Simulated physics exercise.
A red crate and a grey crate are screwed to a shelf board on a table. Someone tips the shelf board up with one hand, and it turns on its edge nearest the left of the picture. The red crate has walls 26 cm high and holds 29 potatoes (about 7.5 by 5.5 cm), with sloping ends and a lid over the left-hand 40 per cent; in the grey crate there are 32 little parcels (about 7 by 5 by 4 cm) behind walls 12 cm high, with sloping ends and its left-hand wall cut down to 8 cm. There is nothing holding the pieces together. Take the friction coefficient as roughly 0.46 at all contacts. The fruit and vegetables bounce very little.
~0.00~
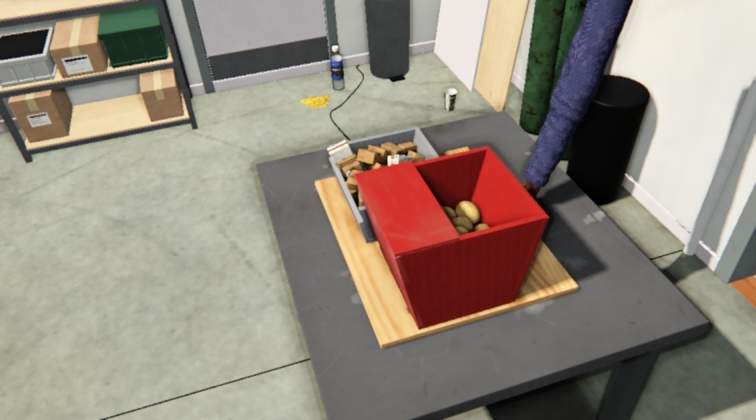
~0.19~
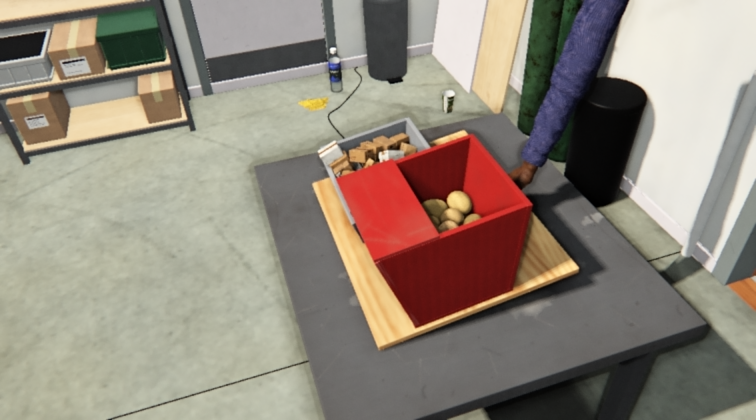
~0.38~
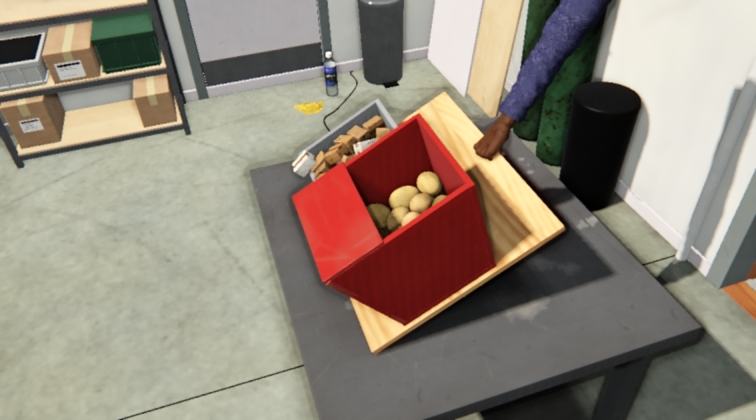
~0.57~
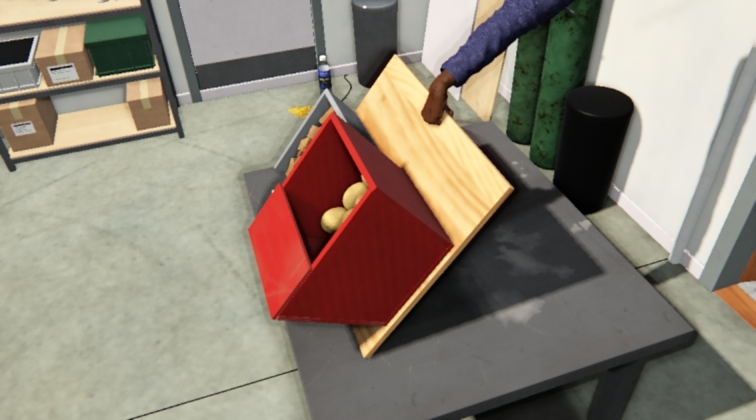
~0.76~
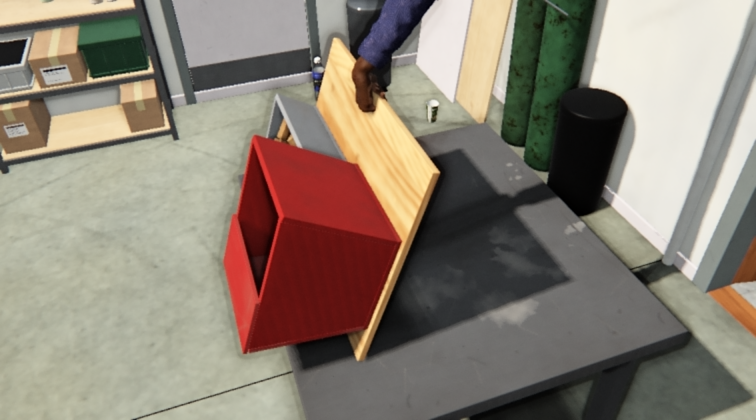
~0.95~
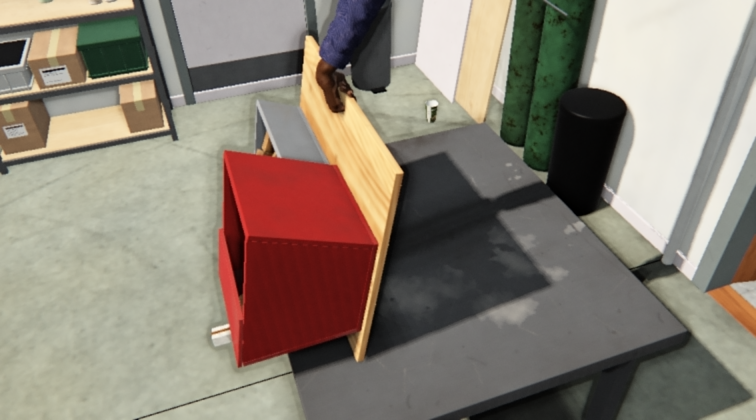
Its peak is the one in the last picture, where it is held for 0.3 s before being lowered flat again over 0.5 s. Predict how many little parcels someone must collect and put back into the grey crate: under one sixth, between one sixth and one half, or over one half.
Someone must collect over one half of them.
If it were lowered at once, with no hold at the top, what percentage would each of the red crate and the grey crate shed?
That would cost red crate 0 per cent of its load and grey crate 70 per cent.
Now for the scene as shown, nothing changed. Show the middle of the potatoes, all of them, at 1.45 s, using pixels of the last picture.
Close to (341, 252).
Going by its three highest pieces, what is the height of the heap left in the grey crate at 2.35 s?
Around 6 centimetres high.
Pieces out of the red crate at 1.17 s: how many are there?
Out so far from the red crate: Around 0.
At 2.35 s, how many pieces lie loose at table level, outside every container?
About 4 of them.
After 1.17 s, tilt 79°; red crate 29 in, 0 out and grey crate 15 in, 17 out.
After 1.45 s, tilt 51°; red crate 29 in, 0 out and grey crate 10 in, 22 out.
After 1.85 s, tilt 0°; red crate 29 in, 0 out and grey crate 10 in, 22 out.
Outcome (at 2.35 s), red crate 29 in, 0 out and grey crate 10 in, 22 out. Asked share, 22 of 32, 69 per cent.
